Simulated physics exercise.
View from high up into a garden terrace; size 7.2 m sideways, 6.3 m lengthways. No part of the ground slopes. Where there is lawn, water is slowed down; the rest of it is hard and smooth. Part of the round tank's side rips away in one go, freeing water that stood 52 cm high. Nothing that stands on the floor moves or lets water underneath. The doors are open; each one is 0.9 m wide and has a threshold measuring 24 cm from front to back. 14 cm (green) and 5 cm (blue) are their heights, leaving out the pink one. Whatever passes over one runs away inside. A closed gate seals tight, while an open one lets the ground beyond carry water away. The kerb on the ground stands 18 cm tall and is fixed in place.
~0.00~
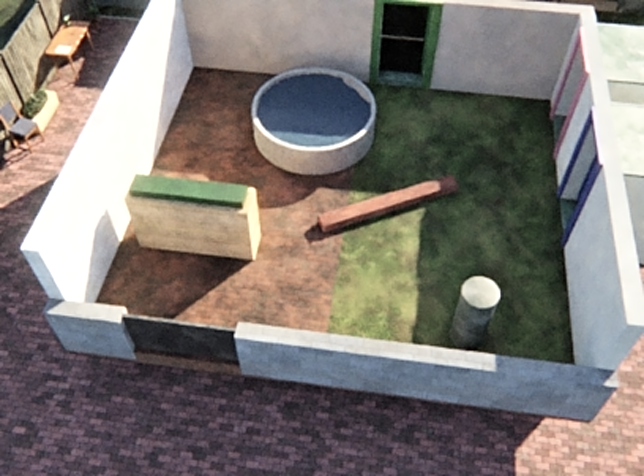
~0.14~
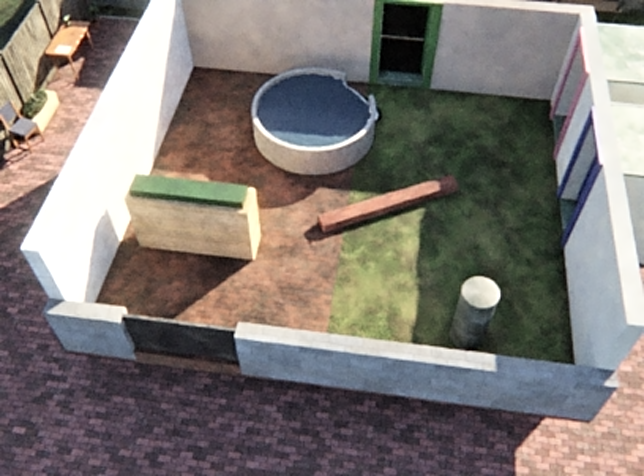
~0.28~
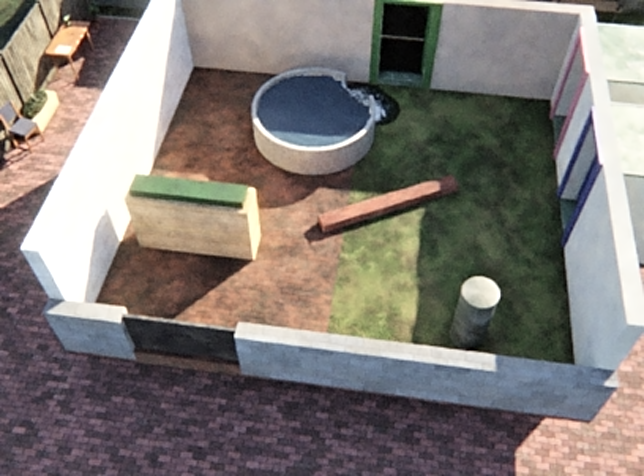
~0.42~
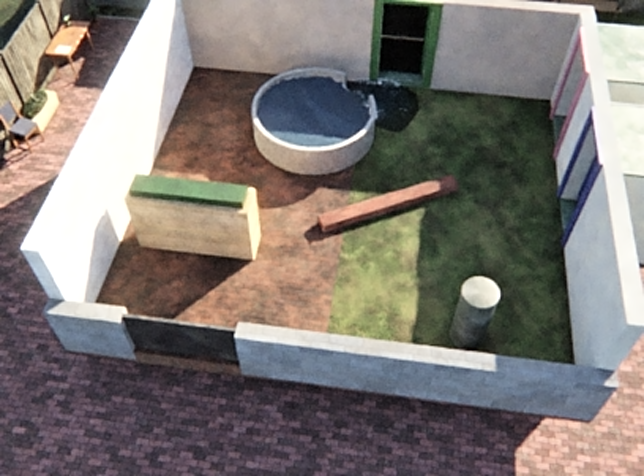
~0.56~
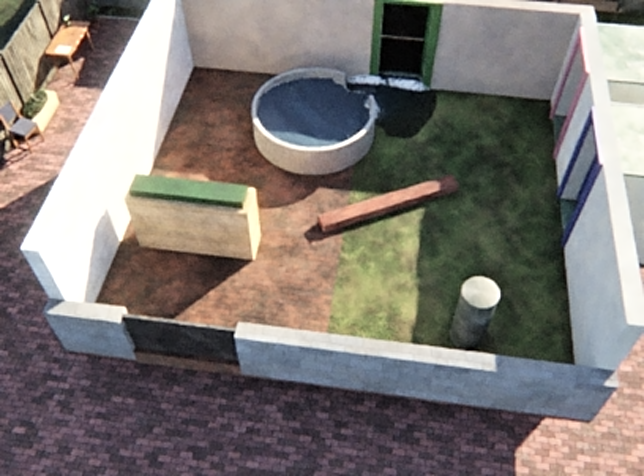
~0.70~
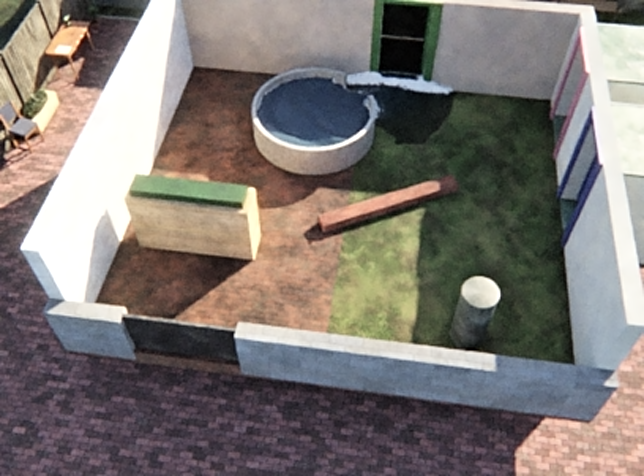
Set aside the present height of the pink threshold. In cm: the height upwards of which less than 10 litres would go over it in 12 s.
11.5 cm.
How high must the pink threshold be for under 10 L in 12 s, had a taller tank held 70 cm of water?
17 cm.
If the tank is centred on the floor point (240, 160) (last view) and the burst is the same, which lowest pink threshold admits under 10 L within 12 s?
In this case, 9.0 cm or so.
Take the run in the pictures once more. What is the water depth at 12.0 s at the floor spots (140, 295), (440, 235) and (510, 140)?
First 0, then 4, then 6 cm.
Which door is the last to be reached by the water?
That is the blue door.
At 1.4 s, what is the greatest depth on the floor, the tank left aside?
I'd put it near 31 cm.
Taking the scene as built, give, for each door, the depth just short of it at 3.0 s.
Door by door in cm - green 20, pink 15, blue 0.
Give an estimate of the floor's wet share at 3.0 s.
20 %.
After 1.4 s water covers 10 % of the floor, deepest (31 cm) near (377, 89); it has not reached the pink door.
After 3.0 s water covers 20 % of the floor, deepest (22 cm) near (368, 88); 15 cm at the pink door, 0 litres in over its 14 cm threshold.
After 12.0 s water covers 80 % of the floor, deepest (8 cm) near (368, 88); 7 cm at the pink door, 2 litres in over its 14 cm threshold.
At the pink door as built, the water arrived by 2.3 s and peaked near 15 cm at 3.0 s.
With a threshold of 9.5 cm, 27 litres would have come in within the 12 s; with 13 cm, 4 litres. So under 10 litres takes about 11.5 cm.
